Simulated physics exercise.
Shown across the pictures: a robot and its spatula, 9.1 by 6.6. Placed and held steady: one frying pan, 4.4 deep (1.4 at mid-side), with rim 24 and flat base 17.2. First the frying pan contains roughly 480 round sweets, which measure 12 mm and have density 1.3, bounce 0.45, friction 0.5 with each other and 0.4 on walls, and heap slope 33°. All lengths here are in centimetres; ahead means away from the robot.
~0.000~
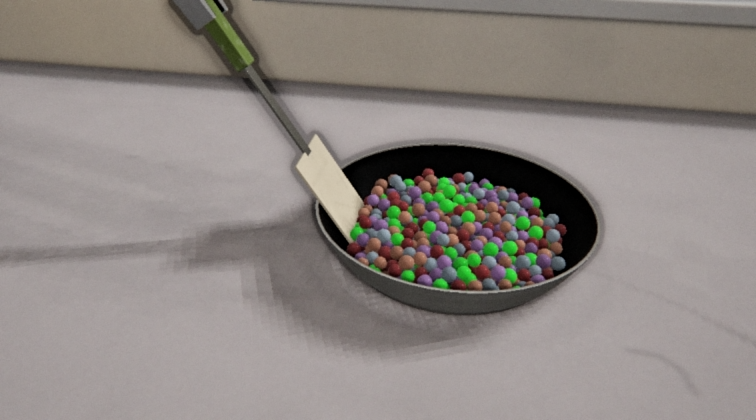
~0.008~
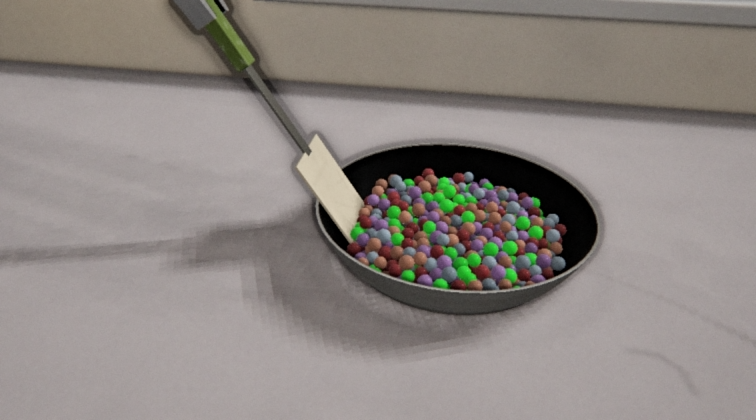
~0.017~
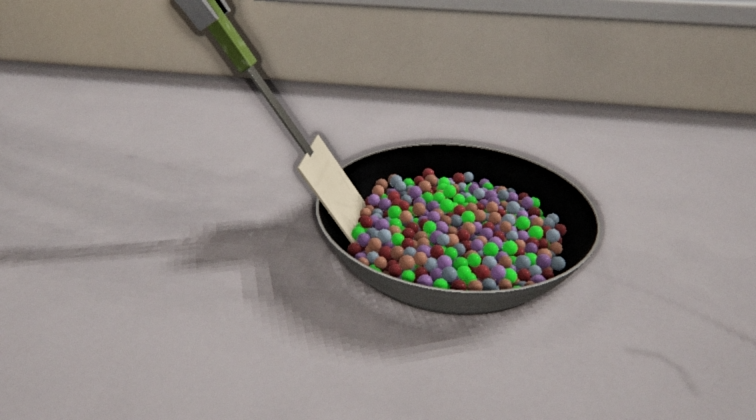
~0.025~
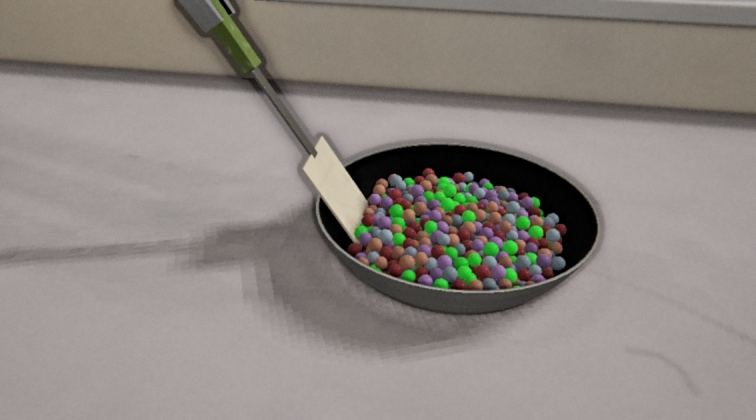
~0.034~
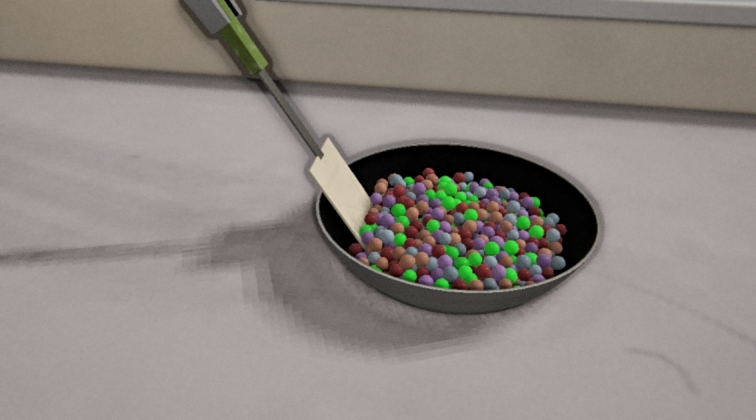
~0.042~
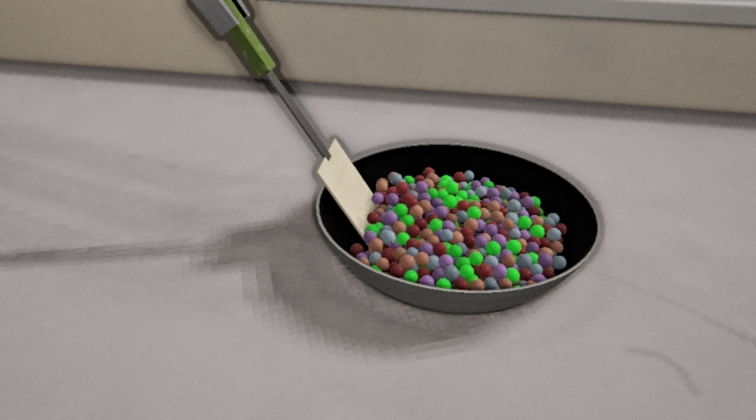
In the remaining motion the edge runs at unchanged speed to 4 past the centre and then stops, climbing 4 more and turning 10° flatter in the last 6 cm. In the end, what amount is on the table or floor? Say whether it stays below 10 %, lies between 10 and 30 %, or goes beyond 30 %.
It stays below 10 %.
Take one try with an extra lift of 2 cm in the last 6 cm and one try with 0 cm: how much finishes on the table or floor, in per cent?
Roughly 0 % and then 0 %.
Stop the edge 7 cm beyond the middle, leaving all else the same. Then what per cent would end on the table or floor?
It would come to roughly 10 percent.
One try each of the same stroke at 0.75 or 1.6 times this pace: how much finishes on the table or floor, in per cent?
Near 0 and near 15 percent respectively.
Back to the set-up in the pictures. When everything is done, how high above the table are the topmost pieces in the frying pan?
Some 5.5 cm above the table.
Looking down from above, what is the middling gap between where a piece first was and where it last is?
Level distance of roughly 2 cm.
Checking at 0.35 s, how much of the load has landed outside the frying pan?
It works out to about 5 in a hundred.
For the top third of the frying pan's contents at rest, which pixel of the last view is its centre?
I'd say around pixel (530, 223).
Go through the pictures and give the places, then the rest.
In the first picture, spatula top edge at (306, 150), sloping 57°; upper third of the load around (448, 221), from x 355 to 560, top at y 175; 476 in the frying pan.
In the second picture, spatula top edge at (306, 150), sloping 57°; upper third of the load around (448, 221), from x 355 to 560, top at y 175.
In the third picture, spatula top edge at (308, 151), sloping 57°; upper third of the load around (447, 220), from x 355 to 560, top at y 175.
In the fourth picture, spatula top edge at (312, 152), sloping 57°; upper third of the load around (446, 220), from x 355 to 560, top at y 175.
In the fifth picture, spatula top edge at (318, 154), sloping 57°; upper third of the load around (444, 218), from x 355 to 560, top at y 175.
In the sixth picture, spatula top edge at (326, 155), sloping 57°; upper third of the load around (447, 218), from x 355 to 560, top at y 175; 476 in the frying pan.
After 0.09 s, sloping 57°, highest piece 6 above the table; 476 in the frying pan.
After 0.13 s, sloping 53°, highest piece 6 above the table; 476 in the frying pan.
After 0.35 s, sloping 47°, highest piece 6 above the table; 455 in the frying pan, 16 on the table or floor, 5 on the blade or in flight.
After 1.40 s, sloping 47°, highest piece 5 above the table; 454 in the frying pan, 22 on the table or floor.
At rest, 454 in the frying pan, 22 on the table or floor. That is 5 % on the table or floor.
